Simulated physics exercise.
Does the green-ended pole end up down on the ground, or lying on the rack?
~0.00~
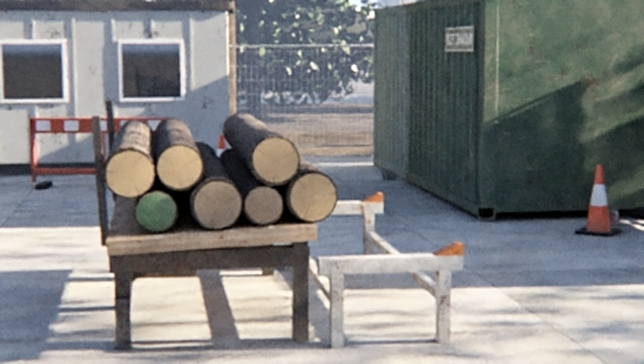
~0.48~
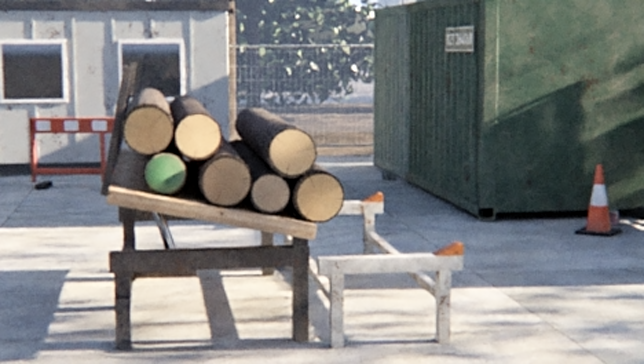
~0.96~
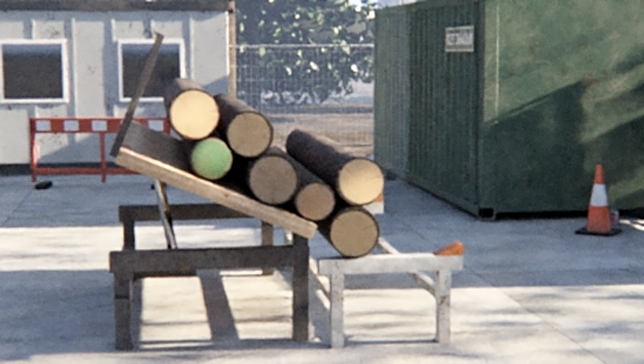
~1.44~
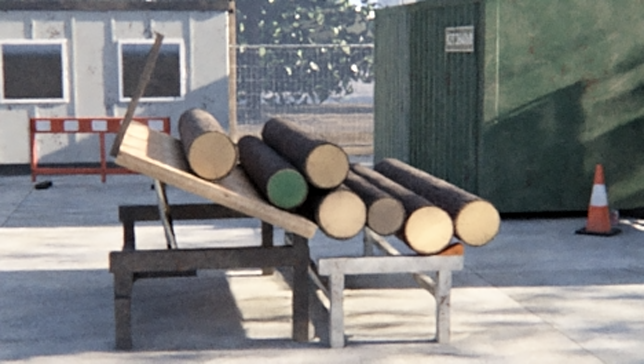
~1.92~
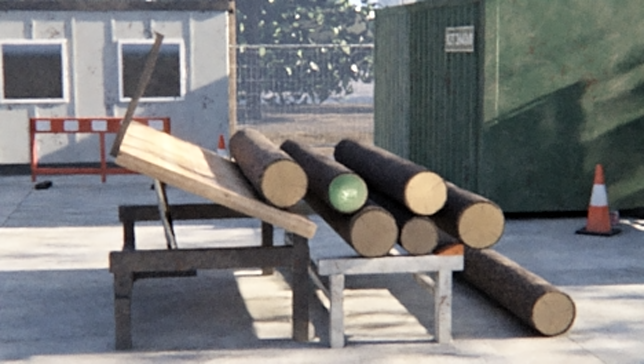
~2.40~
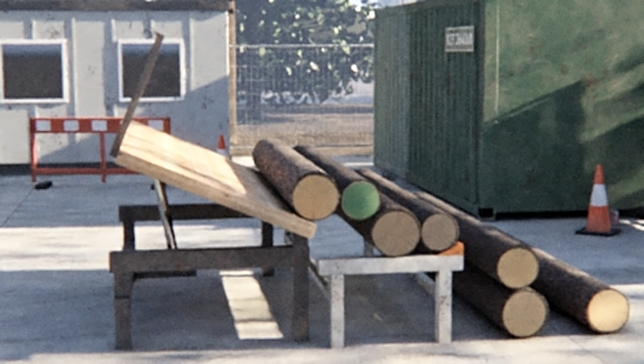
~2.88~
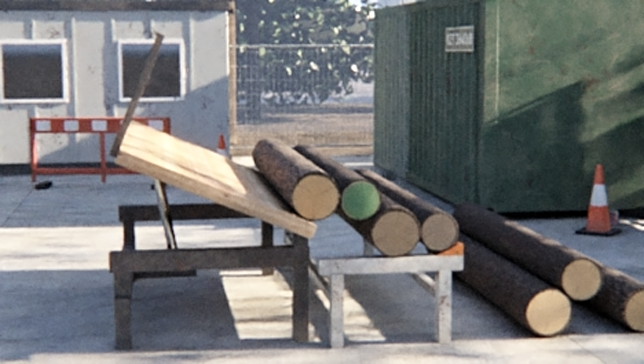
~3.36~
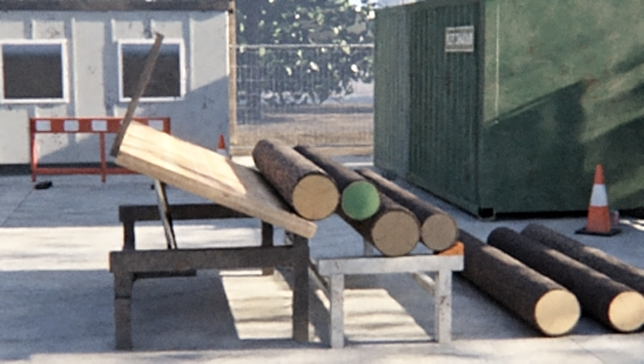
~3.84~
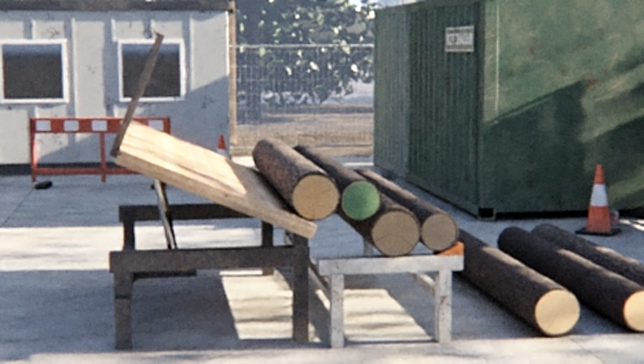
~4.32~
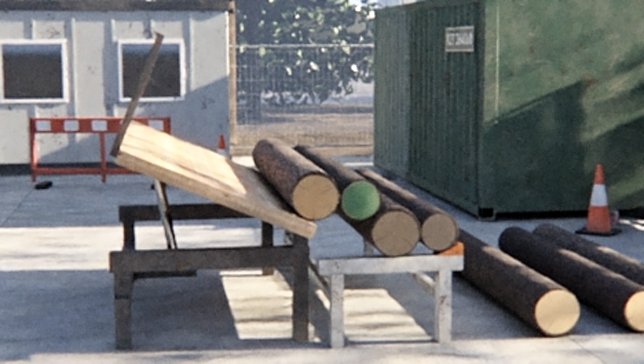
It ends up lying on the rack, among the other poles that stayed there.
